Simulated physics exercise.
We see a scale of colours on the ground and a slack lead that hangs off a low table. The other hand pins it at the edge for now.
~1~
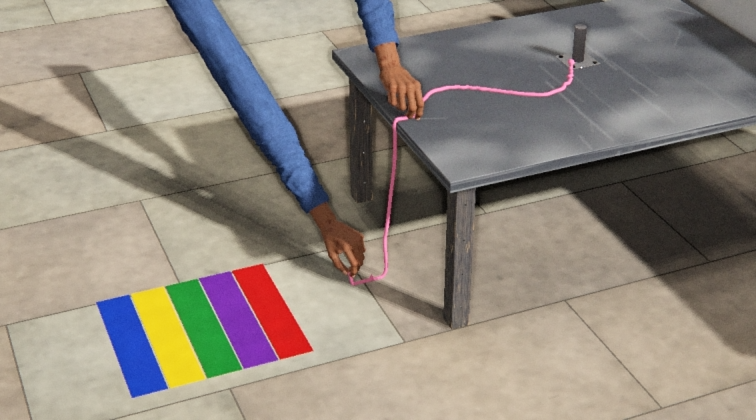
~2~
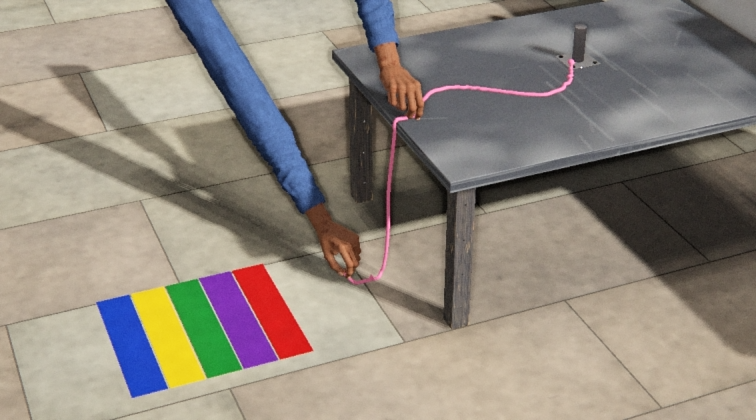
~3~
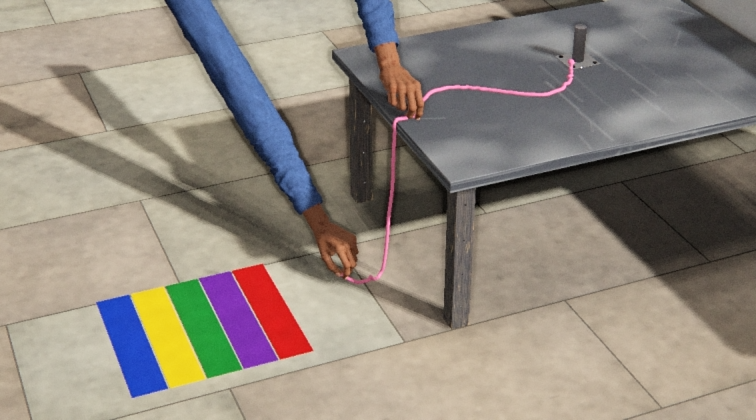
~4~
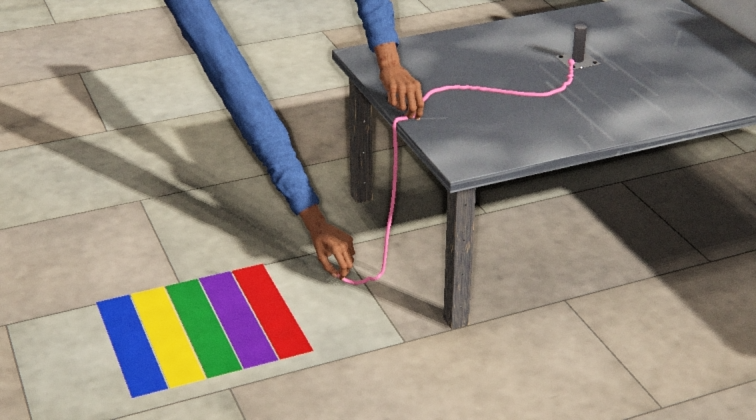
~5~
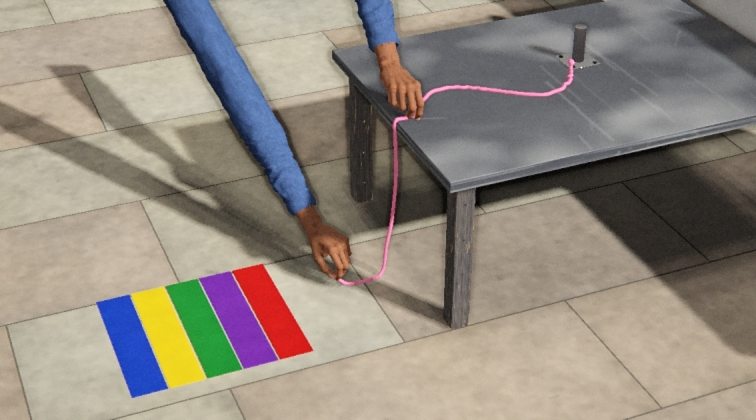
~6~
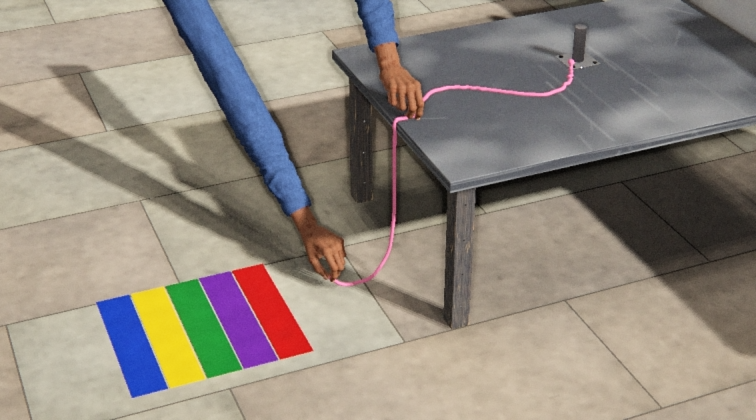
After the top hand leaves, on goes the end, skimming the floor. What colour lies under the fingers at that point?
Yellow.
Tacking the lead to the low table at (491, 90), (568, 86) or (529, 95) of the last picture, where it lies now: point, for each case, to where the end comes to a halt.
In order of the tries: About (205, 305), about (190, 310), about (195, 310).
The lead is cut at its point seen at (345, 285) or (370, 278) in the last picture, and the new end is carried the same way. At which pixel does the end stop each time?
(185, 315) and (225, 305).
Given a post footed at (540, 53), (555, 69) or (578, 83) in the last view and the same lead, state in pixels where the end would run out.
Roughly (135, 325), (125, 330) and (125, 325), try by try.
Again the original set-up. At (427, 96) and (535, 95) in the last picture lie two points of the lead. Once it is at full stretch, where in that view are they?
Roughly at (395, 116), and the other roughly at (492, 85).
Soon after, end near (217, 305); over purple.
Then, end near (182, 313); over green.
At full stretch, end near (161, 318); over yellow. The yellow one.
